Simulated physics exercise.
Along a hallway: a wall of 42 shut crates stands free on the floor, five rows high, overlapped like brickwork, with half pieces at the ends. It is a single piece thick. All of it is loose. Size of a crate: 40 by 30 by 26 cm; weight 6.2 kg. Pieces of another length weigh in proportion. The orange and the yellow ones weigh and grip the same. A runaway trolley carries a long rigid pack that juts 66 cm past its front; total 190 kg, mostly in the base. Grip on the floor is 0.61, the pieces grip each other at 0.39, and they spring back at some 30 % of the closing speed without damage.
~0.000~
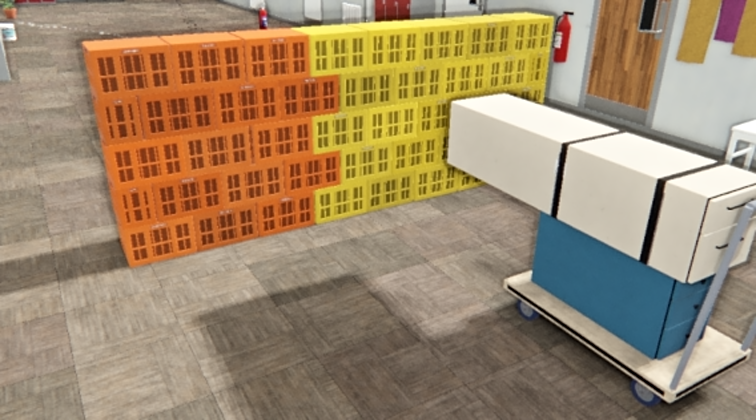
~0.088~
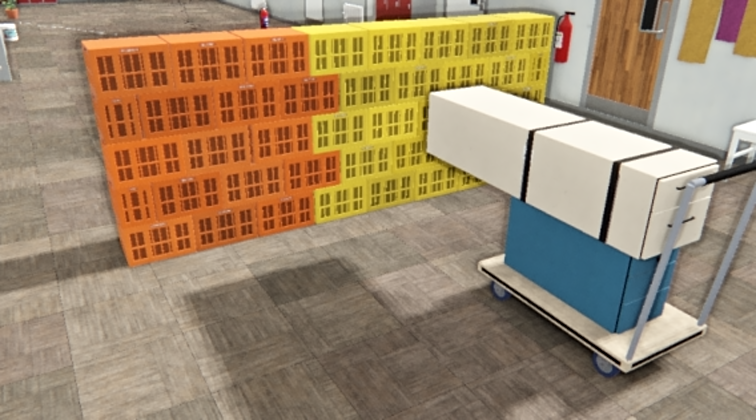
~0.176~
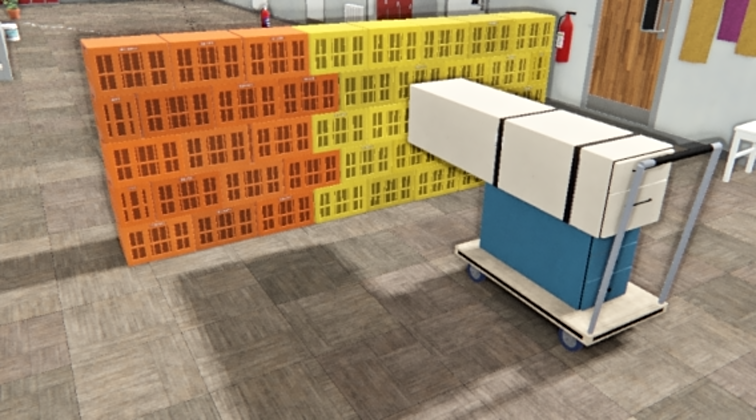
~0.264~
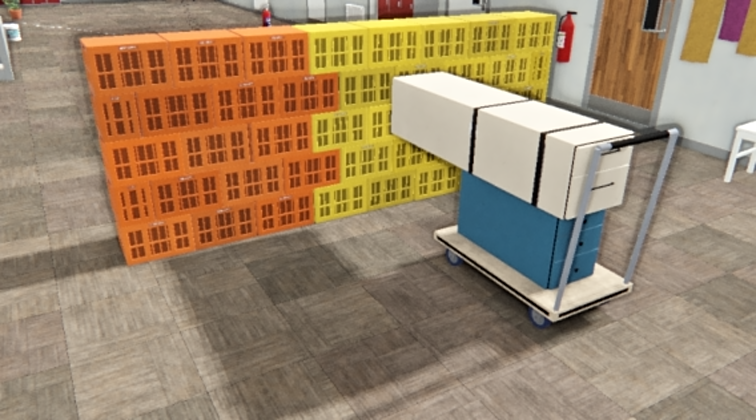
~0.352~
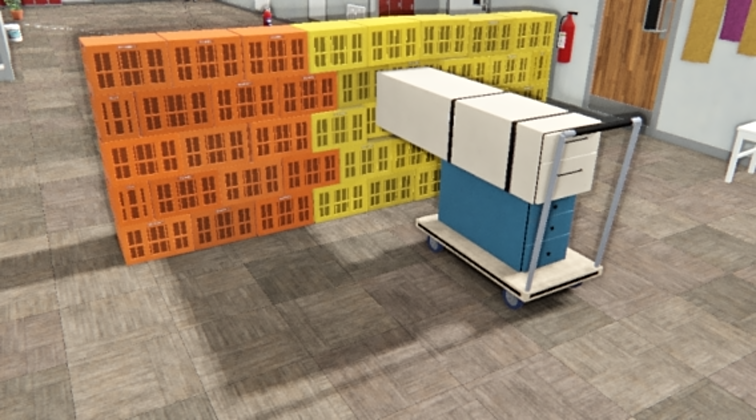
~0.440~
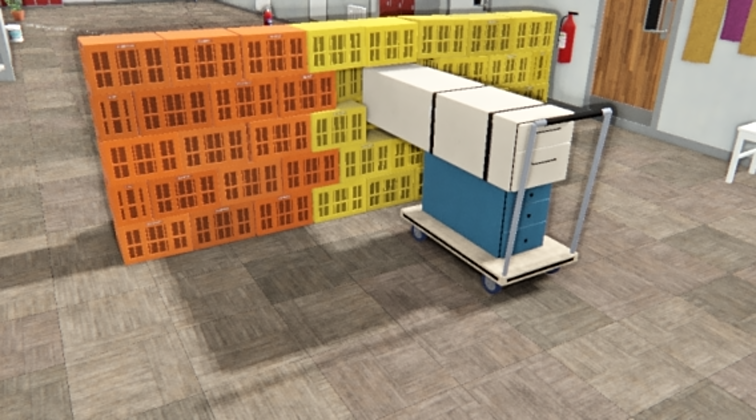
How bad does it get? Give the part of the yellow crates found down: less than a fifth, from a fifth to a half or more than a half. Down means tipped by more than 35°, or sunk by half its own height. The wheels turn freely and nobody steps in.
The part is between a fifth and a half.
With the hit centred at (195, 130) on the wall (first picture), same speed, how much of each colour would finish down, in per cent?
Then orange 60, yellow 0 per cent.
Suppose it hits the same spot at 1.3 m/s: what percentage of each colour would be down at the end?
In that case orange 0, yellow 40 per cent.
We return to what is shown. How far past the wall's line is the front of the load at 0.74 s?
About 80 cm past it.
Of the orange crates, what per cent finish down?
Orange 0 per cent.
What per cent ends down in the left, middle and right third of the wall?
In per cent: Left 0, middle 50, right 30.
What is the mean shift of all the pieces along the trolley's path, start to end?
Some 30 cm on average.
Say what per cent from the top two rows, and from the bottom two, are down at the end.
Top 40, bottom 10 per cent.
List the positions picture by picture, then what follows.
In the first picture (places mark the middle of the side facing us; the camera moves round a little), load (456, 123) 76 cm short of the wall; top yellow crate (533, 36); top orange crate (279, 59); nothing disturbed.
The second picture shows load (434, 114) 55 cm short of the wall; top yellow crate (534, 36).
The third picture shows load (414, 105) 33 cm short of the wall; top yellow crate (534, 35).
The fourth picture shows load (397, 97) 12 cm short of the wall; top yellow crate (535, 35).
The fifth picture shows load (381, 90) 7 cm into the wall's line; top yellow crate (535, 34); 4 disturbed, none down.
The sixth picture shows load (367, 85) 25 cm into the wall's line; top yellow crate (535, 34); top orange crate (277, 55); 8 disturbed, none down.
After 0.74 s, load 79 cm past the wall's line, still rolling; 3 of the 25 yellow crates down (3 of 42 in all colours); top yellow crate unmoved.
After 1.16 s, load 1.27 m past the wall's line, still rolling; 5 of the 25 yellow crates down (5 of 42 in all colours); top yellow crate unmoved.
After 2.14 s, load 1.70 m past the wall's line, still rolling; 10 of the 25 yellow crates down (10 of 42 in all colours); top yellow crate unmoved.
At rest (3.8 s), load 1.72 m past the wall's line, stopped; 10 of the 25 yellow crates down (10 of 42 in all colours); top yellow crate unmoved; top orange crate unmoved. That is 40 per cent. As the last picture would show them, middles, top yellow crate near (522, 32), top orange crate near (266, 51).
